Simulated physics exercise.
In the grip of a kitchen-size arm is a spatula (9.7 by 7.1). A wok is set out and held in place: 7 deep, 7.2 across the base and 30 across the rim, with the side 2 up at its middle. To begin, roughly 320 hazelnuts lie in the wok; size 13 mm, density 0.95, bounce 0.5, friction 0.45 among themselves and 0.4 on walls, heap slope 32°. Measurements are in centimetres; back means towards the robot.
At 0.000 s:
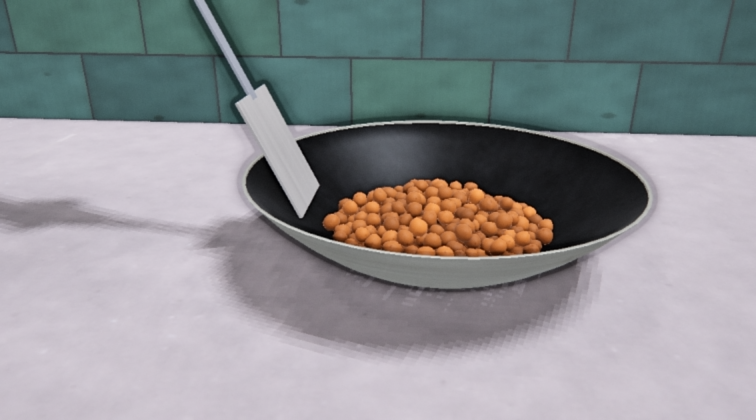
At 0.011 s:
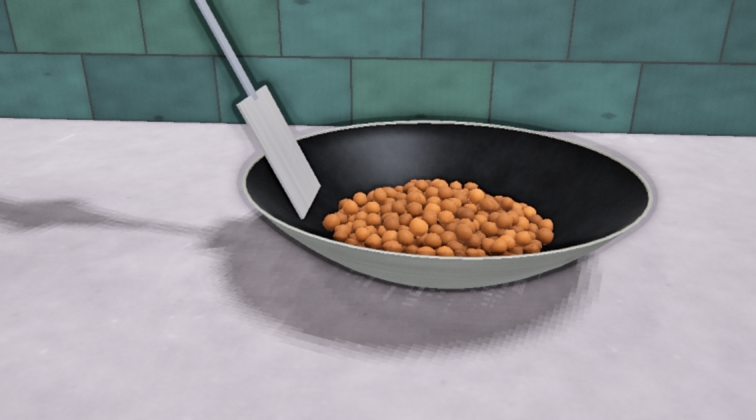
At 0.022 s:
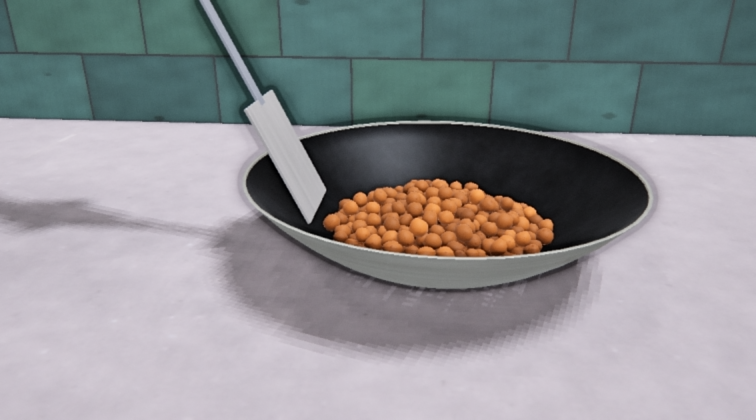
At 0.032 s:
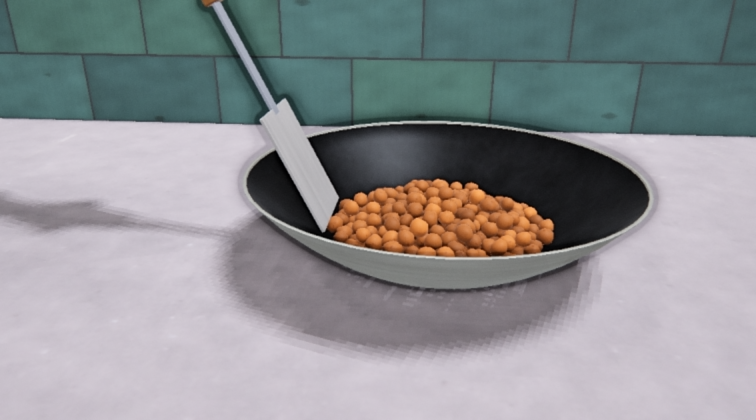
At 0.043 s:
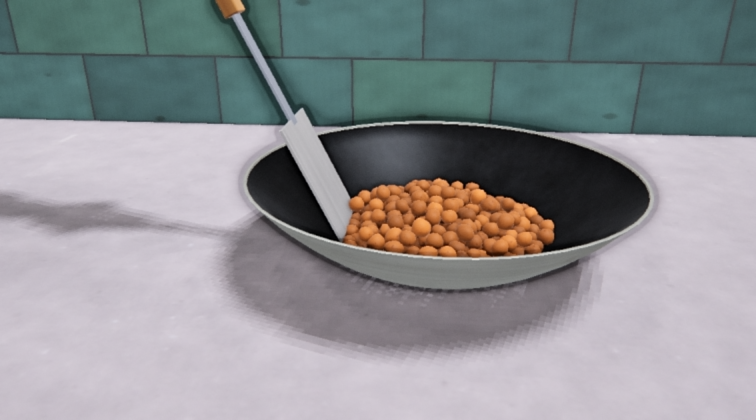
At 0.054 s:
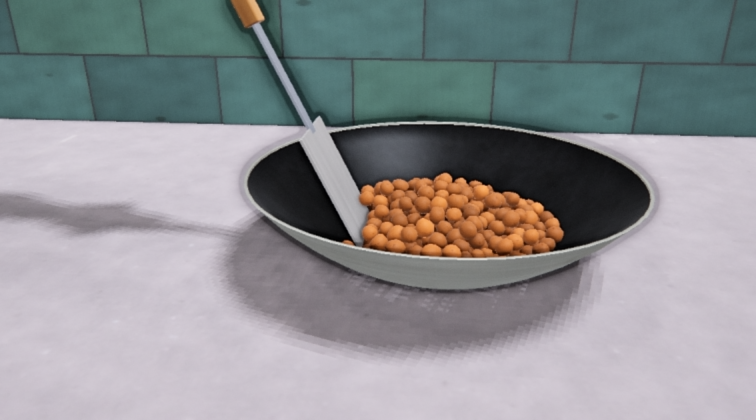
A spatula resting at the left inside a black wok slid down and to the right, reached the heap of round brown nuts and nudged its near edge slightly to the right.
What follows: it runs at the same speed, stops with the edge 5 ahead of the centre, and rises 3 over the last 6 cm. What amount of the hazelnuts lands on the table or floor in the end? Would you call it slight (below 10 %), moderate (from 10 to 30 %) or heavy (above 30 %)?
I would call it moderate.
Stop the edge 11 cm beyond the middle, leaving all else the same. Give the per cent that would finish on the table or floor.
Estimate: Approx. 50 %.
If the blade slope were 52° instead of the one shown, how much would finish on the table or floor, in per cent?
Estimate: Approx. 15 %.
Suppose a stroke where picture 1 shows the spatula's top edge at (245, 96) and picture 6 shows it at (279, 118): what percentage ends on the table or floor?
Off the vessel, on the table or floor: Some 0 percent.
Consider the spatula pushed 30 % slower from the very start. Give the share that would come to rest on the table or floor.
About 5 in a hundred.
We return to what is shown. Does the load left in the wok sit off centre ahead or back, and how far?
What stays is shifted forward by around 4.0 cm.
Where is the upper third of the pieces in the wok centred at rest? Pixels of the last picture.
Somewhere near (540, 211) in the last picture.
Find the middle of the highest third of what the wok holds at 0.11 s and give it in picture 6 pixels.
Near (513, 191).
By 0.08 s, sloping 64°, highest piece 6 above the table; 319 in the wok.
By 0.11 s, sloping 64°, highest piece 9 above the table; 318 in the wok, 1 on the blade or in flight.
By 0.32 s, sloping 64°, highest piece 9 above the table; 266 in the wok, 28 on the table or floor, 25 on the blade or in flight.
By 1.37 s, sloping 64°, highest piece 6 above the table; 266 in the wok, 53 on the table or floor.
Final count, 266 in the wok, 53 on the table or floor. That is 17 % on the table or floor.
